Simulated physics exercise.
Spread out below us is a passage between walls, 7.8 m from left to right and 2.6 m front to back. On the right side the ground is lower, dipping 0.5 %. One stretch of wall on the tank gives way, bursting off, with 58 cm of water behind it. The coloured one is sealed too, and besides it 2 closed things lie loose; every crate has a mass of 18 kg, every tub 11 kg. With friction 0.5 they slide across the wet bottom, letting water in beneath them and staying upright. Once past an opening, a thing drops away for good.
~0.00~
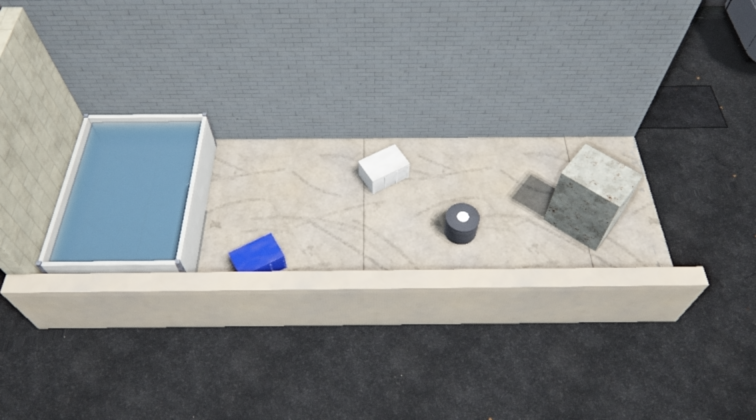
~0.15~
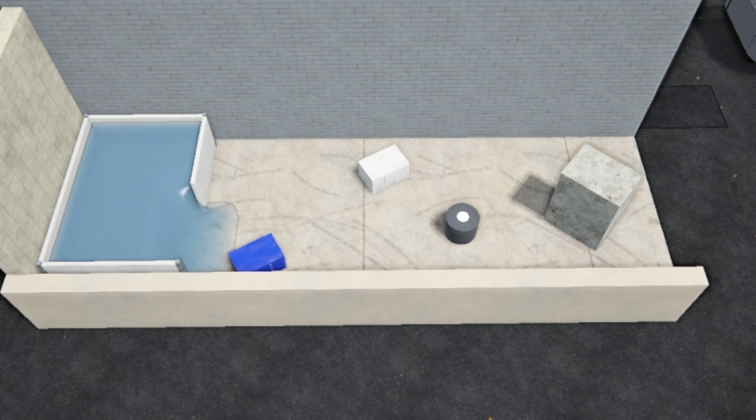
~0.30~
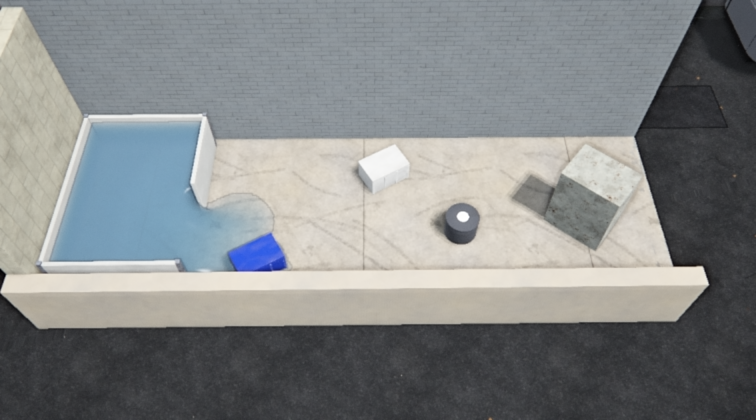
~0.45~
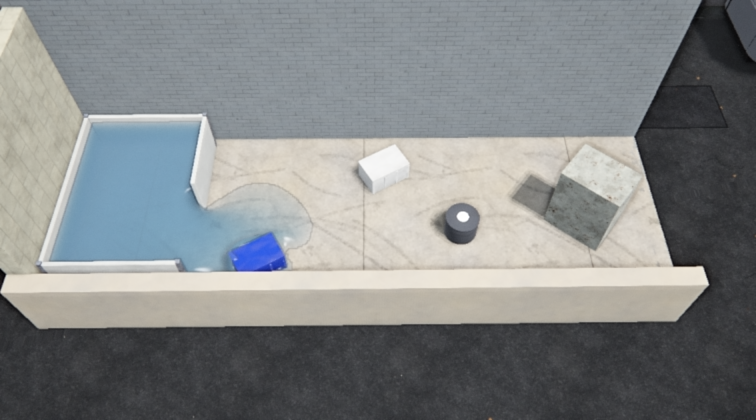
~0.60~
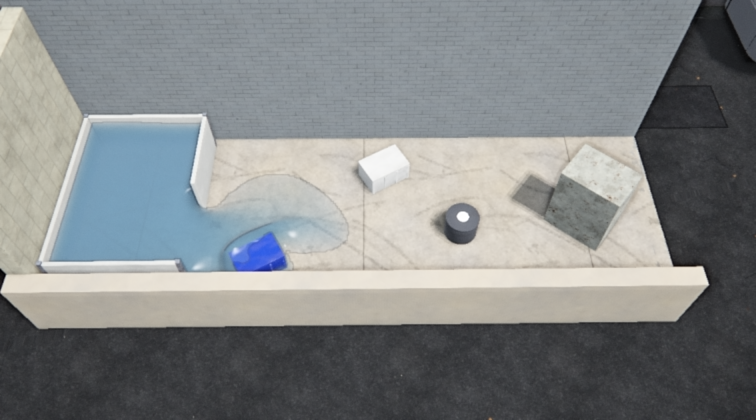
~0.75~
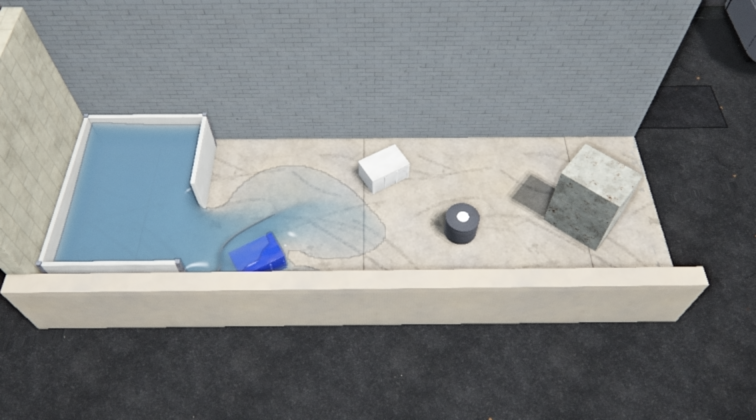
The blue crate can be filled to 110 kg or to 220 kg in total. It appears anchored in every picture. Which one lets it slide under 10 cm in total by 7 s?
Heavy pick.
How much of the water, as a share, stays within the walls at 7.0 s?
Somewhere near 70 percent, give or take.
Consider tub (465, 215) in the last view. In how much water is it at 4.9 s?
Depth: Near 6 cm.
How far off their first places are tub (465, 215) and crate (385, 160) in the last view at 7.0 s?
Respectively, 250 cm and washed out.
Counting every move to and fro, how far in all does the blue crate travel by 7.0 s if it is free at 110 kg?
Close to 100 centimetres all told.
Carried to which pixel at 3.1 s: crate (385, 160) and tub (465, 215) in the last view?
Somewhere about (571, 159) and (544, 218).
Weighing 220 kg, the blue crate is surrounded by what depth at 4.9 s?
About 9 cm.
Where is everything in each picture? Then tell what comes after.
The blue crate at (256, 254), on the bottom; 3.6 m2 under water; 0 of 3 have shifted, in the first picture.
The blue crate at (256, 254), on the bottom; water covers 4.2 m2; 0 of 3 have shifted, in the second picture.
The blue crate at (256, 254) rests on the ground; water covers 4.8 m2; 0 of 3 have shifted, in the third picture.
The blue crate at (256, 254) rests on the ground; 5.4 m2 under water; 0 of 3 have shifted, in the fourth picture.
The blue crate at (256, 254) rests on the ground; 6.2 m2 under water; 0 of 3 have shifted, in the fifth picture.
The blue crate at (256, 254) rests on the ground; water covers 7.2 m2; 0 of 3 have shifted, in the sixth picture.
After 1.4 s the blue crate would be 37 cm from its start with 110 kg and 0 cm from its start with 220 kg; 21 cm of water round it then.
After 3.1 s the blue crate would be 99 cm from its start with 110 kg and 0 cm from its start with 220 kg; 14 cm of water round it then.
After 4.9 s the blue crate would be 99 cm from its start with 110 kg and 0 cm from its start with 220 kg; 9 cm of water round it then.
After 7.0 s the blue crate would be 99 cm from its start with 110 kg and 0 cm from its start with 220 kg; 6 cm of water round it then.
